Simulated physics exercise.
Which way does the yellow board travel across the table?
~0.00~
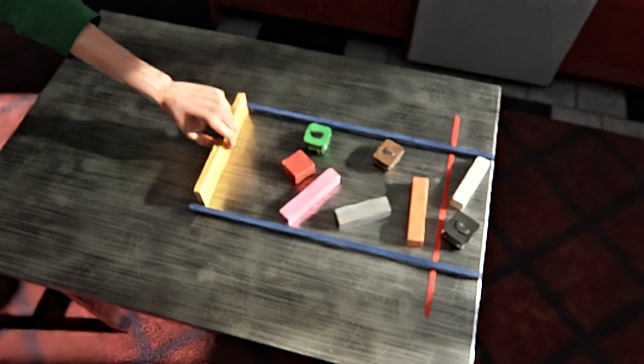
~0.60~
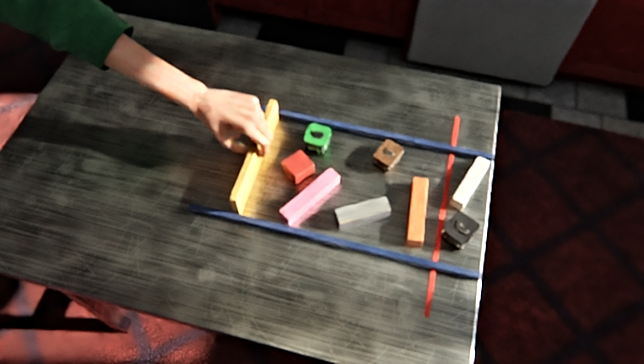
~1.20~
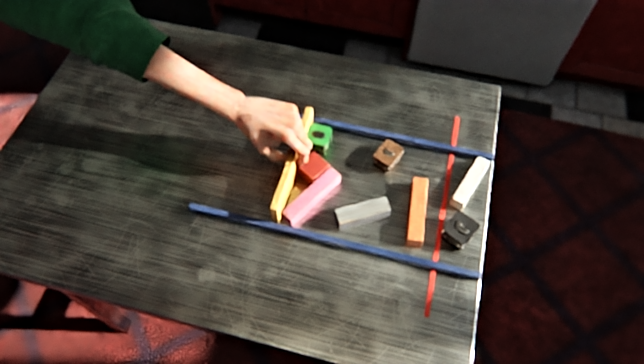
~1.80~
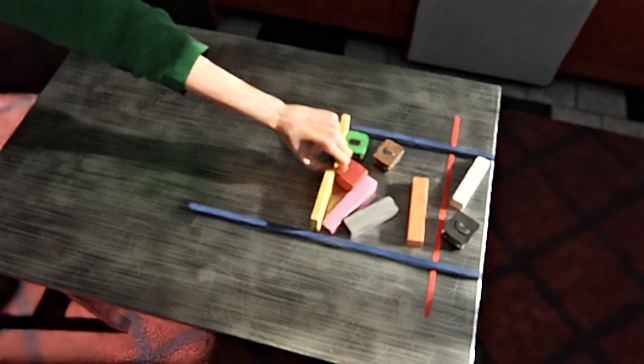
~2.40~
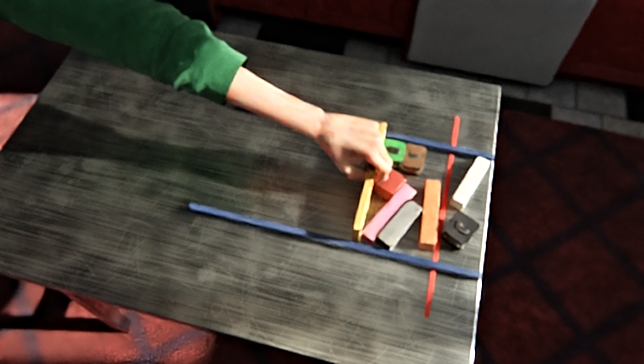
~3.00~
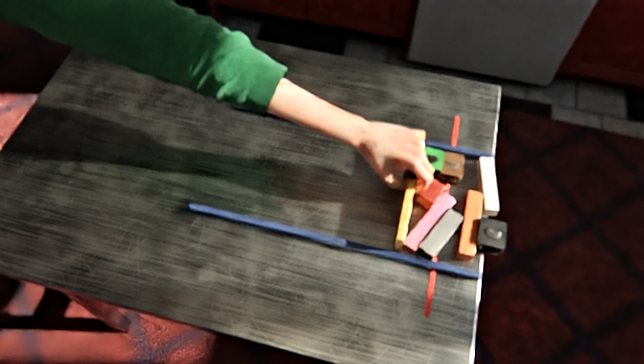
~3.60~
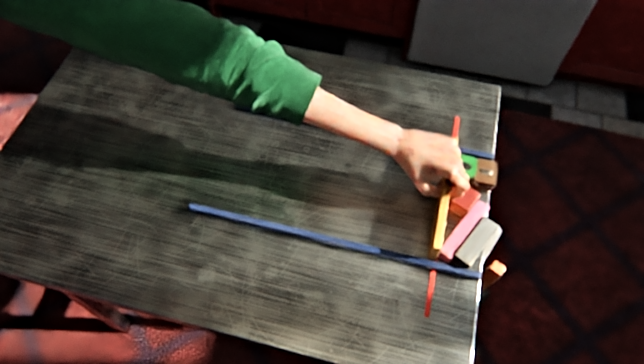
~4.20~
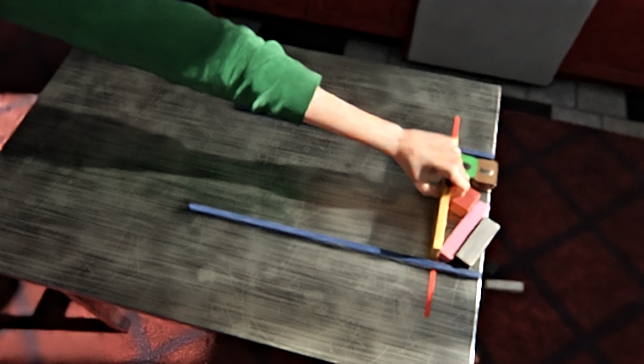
The yellow board moves to the right, pushed by the hand toward the red line.
